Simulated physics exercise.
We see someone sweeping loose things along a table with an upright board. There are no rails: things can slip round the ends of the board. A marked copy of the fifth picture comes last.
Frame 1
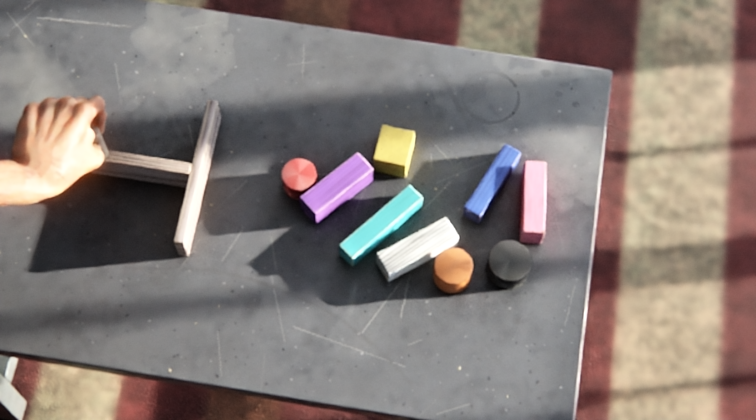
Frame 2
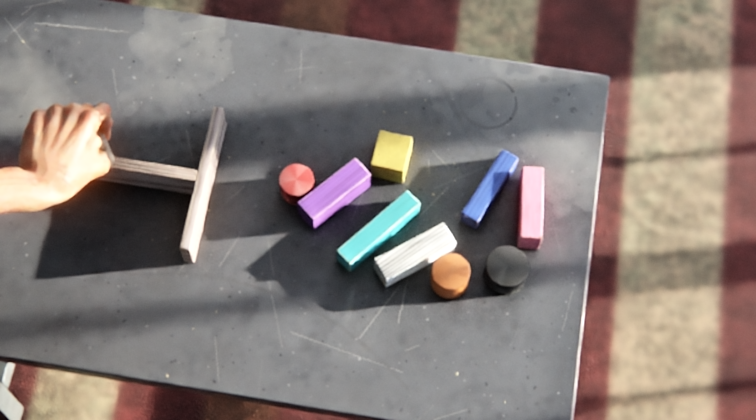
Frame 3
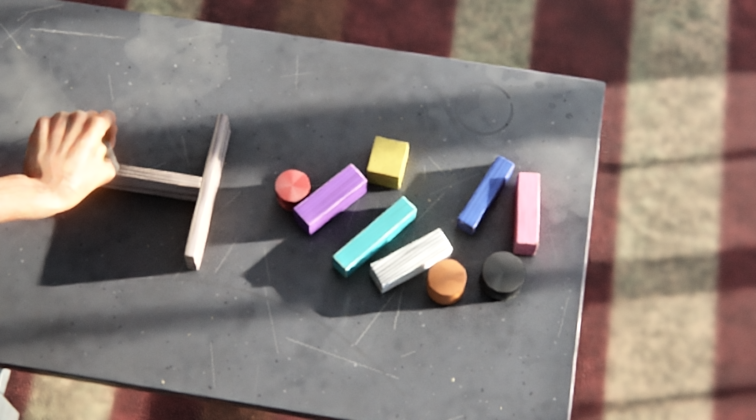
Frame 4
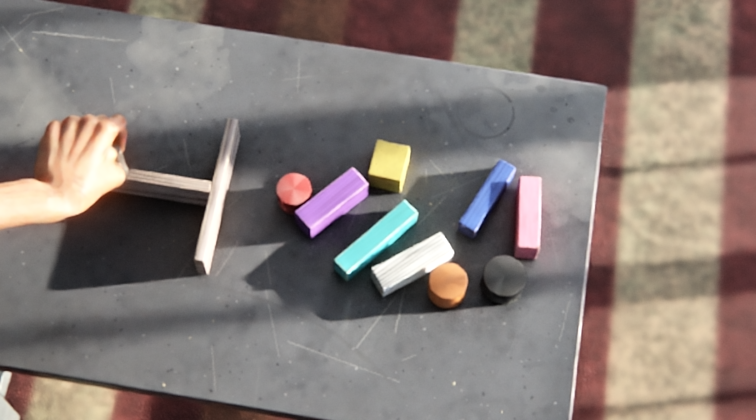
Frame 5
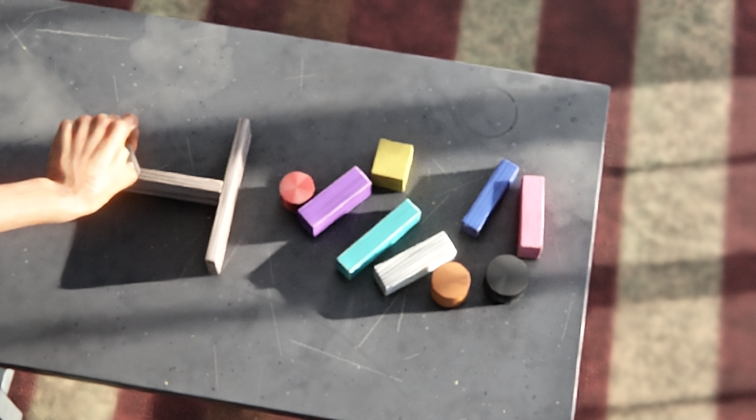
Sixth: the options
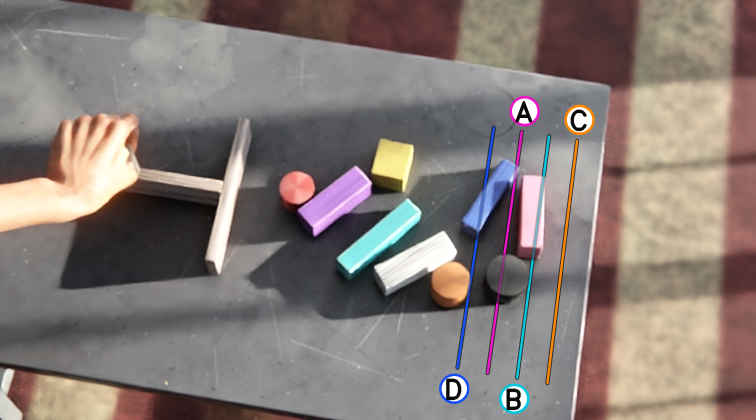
At first, a hand at the left grips the handle of an upright wooden board on a dark table, with colourful blocks, sticks and round tins lying to its right. The hand then pushes the board slowly rightward, narrowing the gap to the red tin, while the loose things stay in place.
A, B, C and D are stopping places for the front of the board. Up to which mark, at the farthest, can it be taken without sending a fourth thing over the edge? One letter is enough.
As far as mark B.
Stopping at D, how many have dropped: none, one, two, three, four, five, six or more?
The count is none.
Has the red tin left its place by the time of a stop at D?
By then, yes.
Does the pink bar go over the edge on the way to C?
By then, yes.
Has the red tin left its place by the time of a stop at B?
By then, yes.
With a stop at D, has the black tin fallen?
No.
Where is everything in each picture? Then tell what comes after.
In the first frame, board (196, 169); black tin (509, 265); red tin (299, 180).
In the second frame, board (202, 176); yellow block (391, 156).
In the third frame, board (206, 183); blue stick (485, 196).
In the fourth frame, board (216, 188); purple stick (332, 203).
In the fifth frame, board (227, 188); white stick (415, 264); black tin (506, 279); red tin (297, 193).
On the marked copy, A at (505, 248); B at (534, 252); C at (563, 257); D at (476, 243).
Taking B. A third of the way, board (336, 205); yellow block (401, 161); red tin (366, 179).
Two thirds of the way, board (447, 223); pink bar (542, 219); black tin (531, 294).
When it is over, board (533, 237); pink bar over the edge; black tin over the edge; two fallen.
As for the rest, A is within the limit but short; C drops six; D is within the limit but short.
